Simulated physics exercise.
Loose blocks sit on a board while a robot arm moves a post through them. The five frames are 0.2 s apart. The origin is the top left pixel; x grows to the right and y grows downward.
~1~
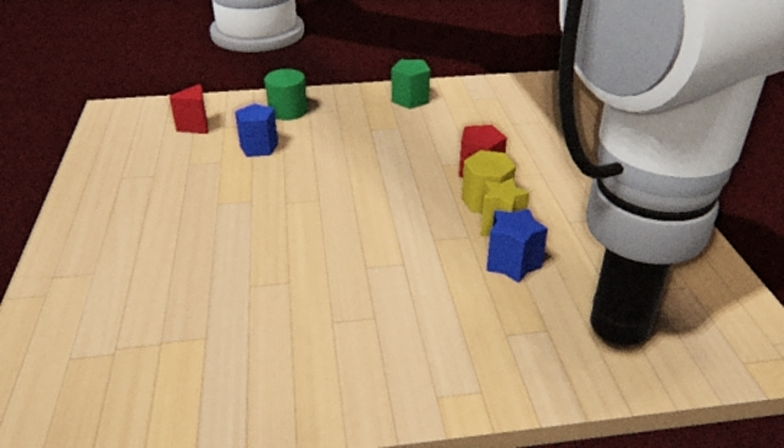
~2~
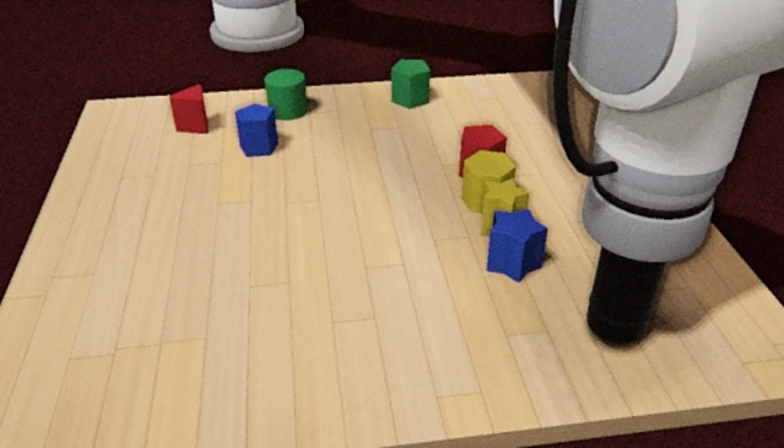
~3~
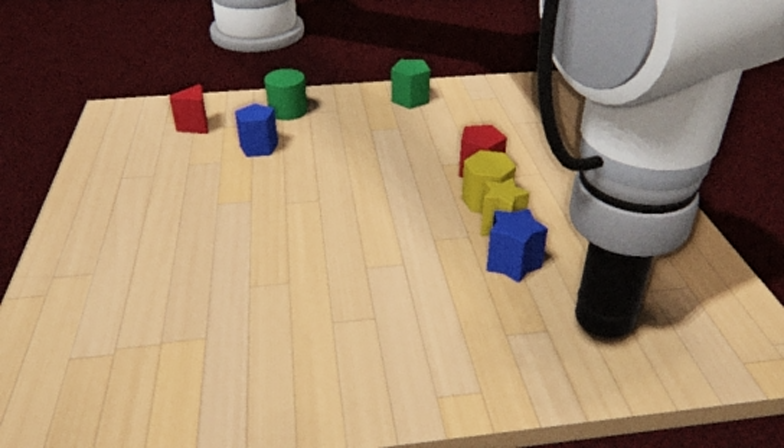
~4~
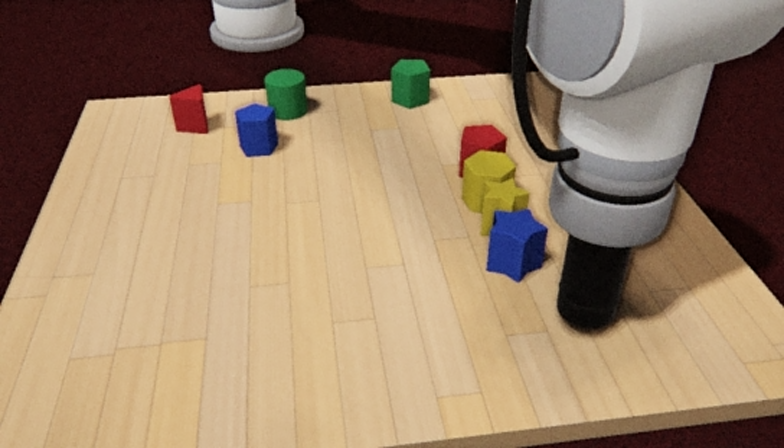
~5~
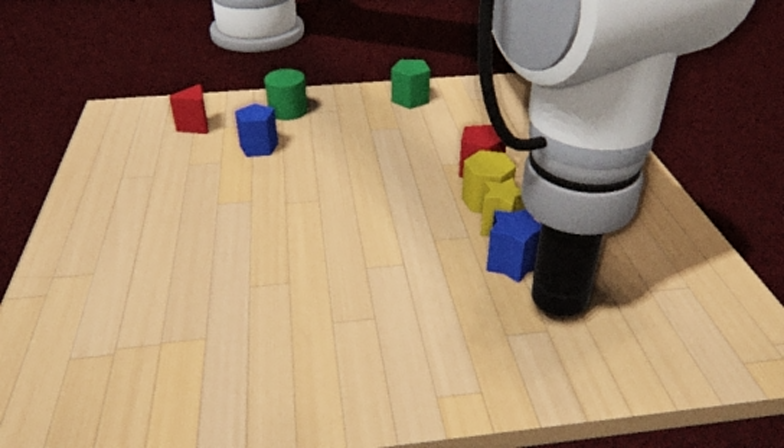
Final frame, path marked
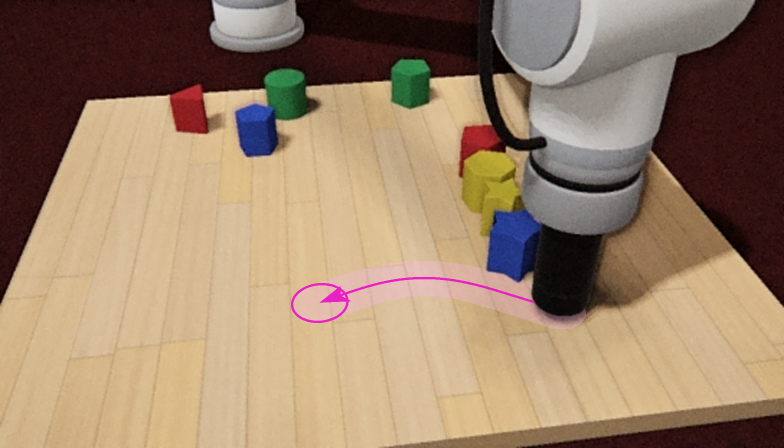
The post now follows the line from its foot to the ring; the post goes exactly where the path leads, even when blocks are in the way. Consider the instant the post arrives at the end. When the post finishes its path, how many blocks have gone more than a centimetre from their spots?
I predict one.
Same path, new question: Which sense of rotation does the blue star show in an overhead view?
Clockwise, looking down.
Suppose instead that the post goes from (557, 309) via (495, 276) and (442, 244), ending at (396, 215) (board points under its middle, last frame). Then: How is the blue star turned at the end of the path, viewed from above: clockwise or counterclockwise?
It makes a clockwise turn.
The line goes from (557, 309) via (477, 285) and (397, 280), ending at (320, 302).
What follows on the original path. One third of the way, post at (477, 274); blue star at (503, 215), turned 55° clockwise.
Two thirds of the way, post at (396, 270); blue star at (503, 215), turned 55° clockwise.
At the end, post at (319, 292); yellow star unmoved; blue star at (503, 215), turned 55° clockwise.
